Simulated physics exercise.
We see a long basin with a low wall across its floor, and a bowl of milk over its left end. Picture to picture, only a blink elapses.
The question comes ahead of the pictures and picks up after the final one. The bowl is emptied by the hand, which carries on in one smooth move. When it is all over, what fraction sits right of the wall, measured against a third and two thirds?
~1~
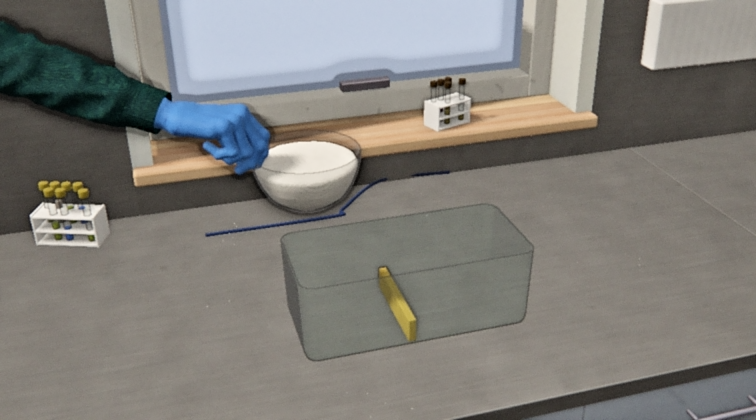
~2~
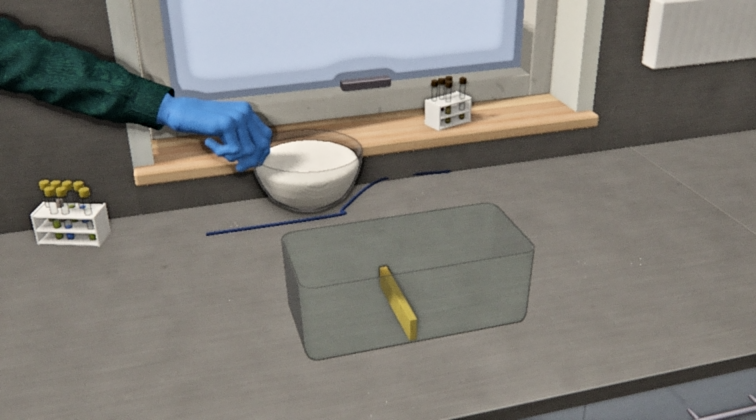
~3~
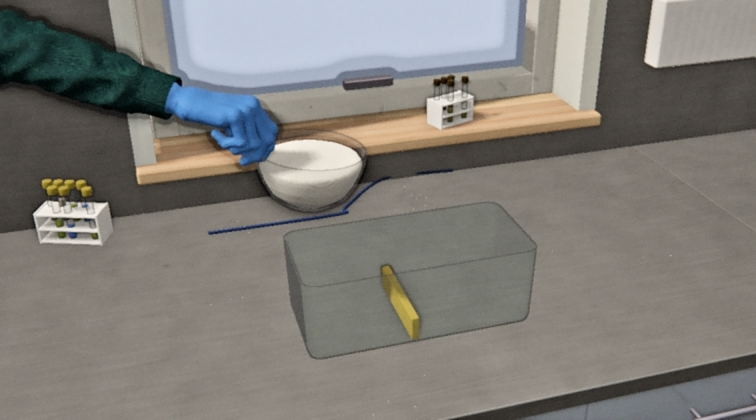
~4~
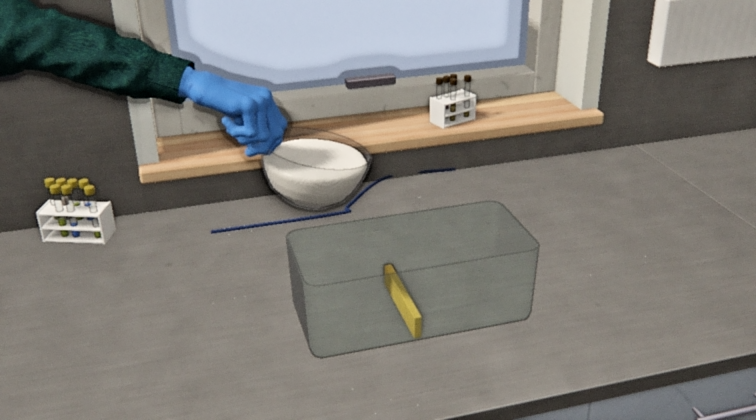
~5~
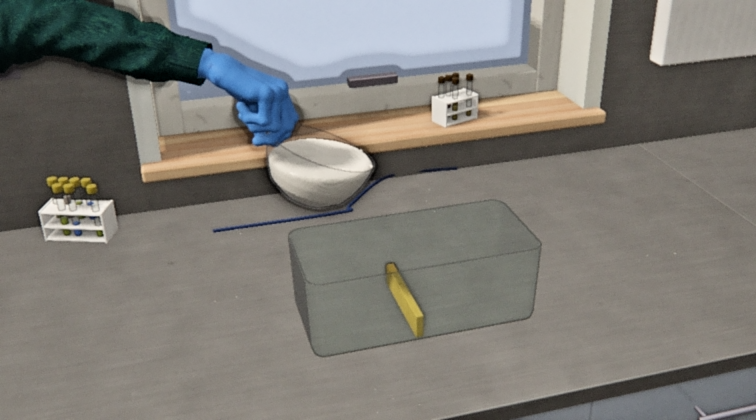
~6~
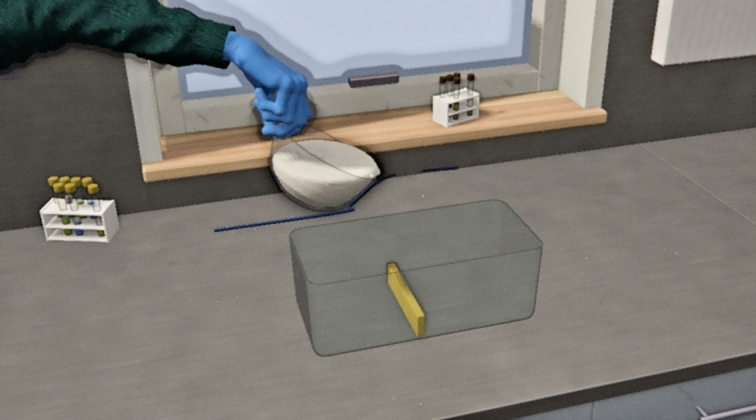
It finishes at between a third and two thirds.
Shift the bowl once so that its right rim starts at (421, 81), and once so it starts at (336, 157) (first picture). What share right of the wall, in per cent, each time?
In order: Close to 80 and 15 percent.
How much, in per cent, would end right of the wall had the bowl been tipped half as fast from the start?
It comes to near 70 per cent.
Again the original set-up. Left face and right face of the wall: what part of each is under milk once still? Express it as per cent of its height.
Left side 30 percent, right side 30 percent.
A moment on, the bowl is tipped on its side and 20 per cent is still to pour, 10 is left of the wall and 26 right of it.
Next, the bowl is tipped on its side and 2 per cent is still to pour, 38 is left of the wall and 55 right of it.
Then the bowl is tipped on its side and 0 per cent is still to pour, 45 is left of the wall and 52 right of it.
Later the bowl is tipped on its side and 0 per cent is still to pour, 46 is left of the wall and 53 right of it.
Finally, 46 per cent lies left of the wall, 53 right of it and 1 outside.
